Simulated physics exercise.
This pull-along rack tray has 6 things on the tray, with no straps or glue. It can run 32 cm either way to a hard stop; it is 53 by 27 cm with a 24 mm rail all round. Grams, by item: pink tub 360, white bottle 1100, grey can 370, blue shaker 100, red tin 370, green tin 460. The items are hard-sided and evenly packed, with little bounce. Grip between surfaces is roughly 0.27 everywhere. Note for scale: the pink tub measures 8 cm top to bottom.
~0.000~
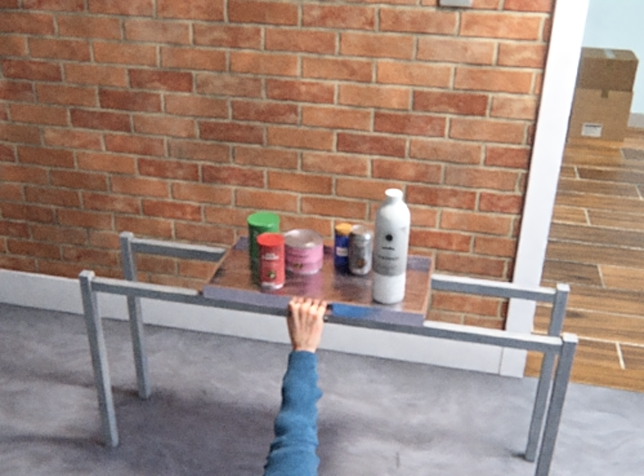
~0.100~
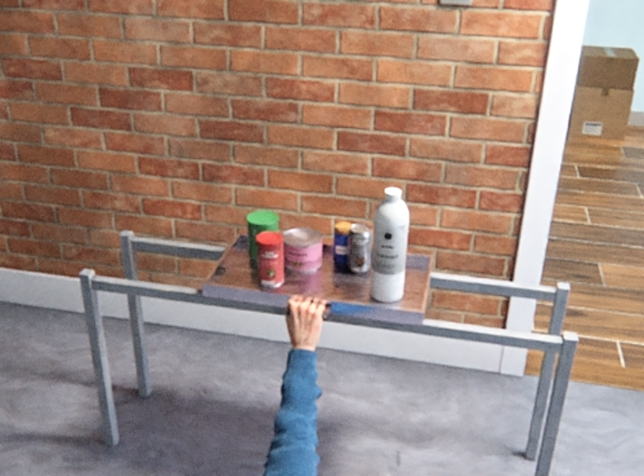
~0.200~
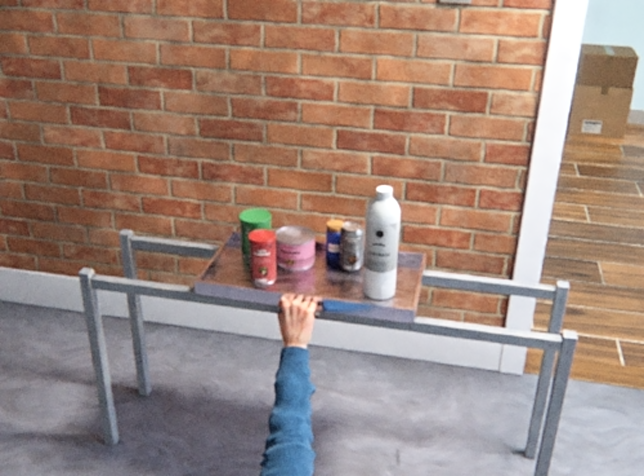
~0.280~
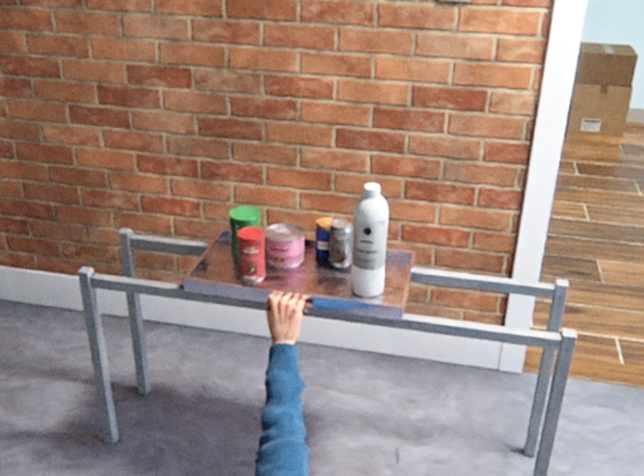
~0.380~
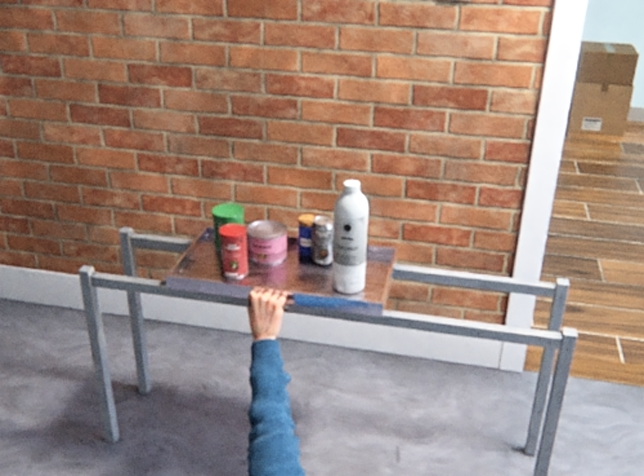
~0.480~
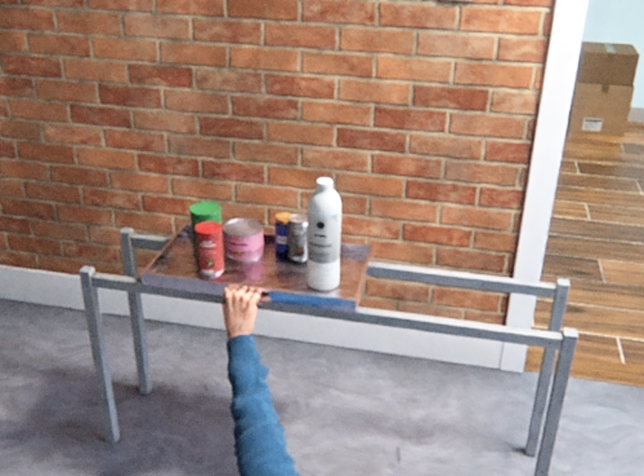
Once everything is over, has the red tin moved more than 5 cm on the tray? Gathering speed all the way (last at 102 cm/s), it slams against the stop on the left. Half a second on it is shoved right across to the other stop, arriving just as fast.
It will be dislodged.
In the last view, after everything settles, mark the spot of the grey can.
It ends up near (503, 262).
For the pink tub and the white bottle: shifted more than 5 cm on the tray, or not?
As for the pink tub, it winds up somewhere else, and the white bottle remains where it was.
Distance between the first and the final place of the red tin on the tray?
Roughly 9 centimetres.
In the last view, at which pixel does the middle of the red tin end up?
The resting point is around (435, 276).
After 0.78 s, tray 32 cm left; red tin slid 10 cm near (116, 237); blue shaker slid 10 cm; white bottle slid 10 cm.
After 2.48 s, tray 32 cm right; red tin slid 3 cm near (385, 270); white bottle slid 12 cm; grey can slid 8 cm.
After 2.58 s, tray 32 cm right; red tin slid 4 cm near (413, 273); green tin slid 9 cm; pink tub slid 6 cm.
At rest (3.1 s), not toppled but over 5 cm from the start, pink tub, blue shaker, red tin and green tin; the other 2 in place, give or take 5 cm. In the last view, red tin near (435, 276).
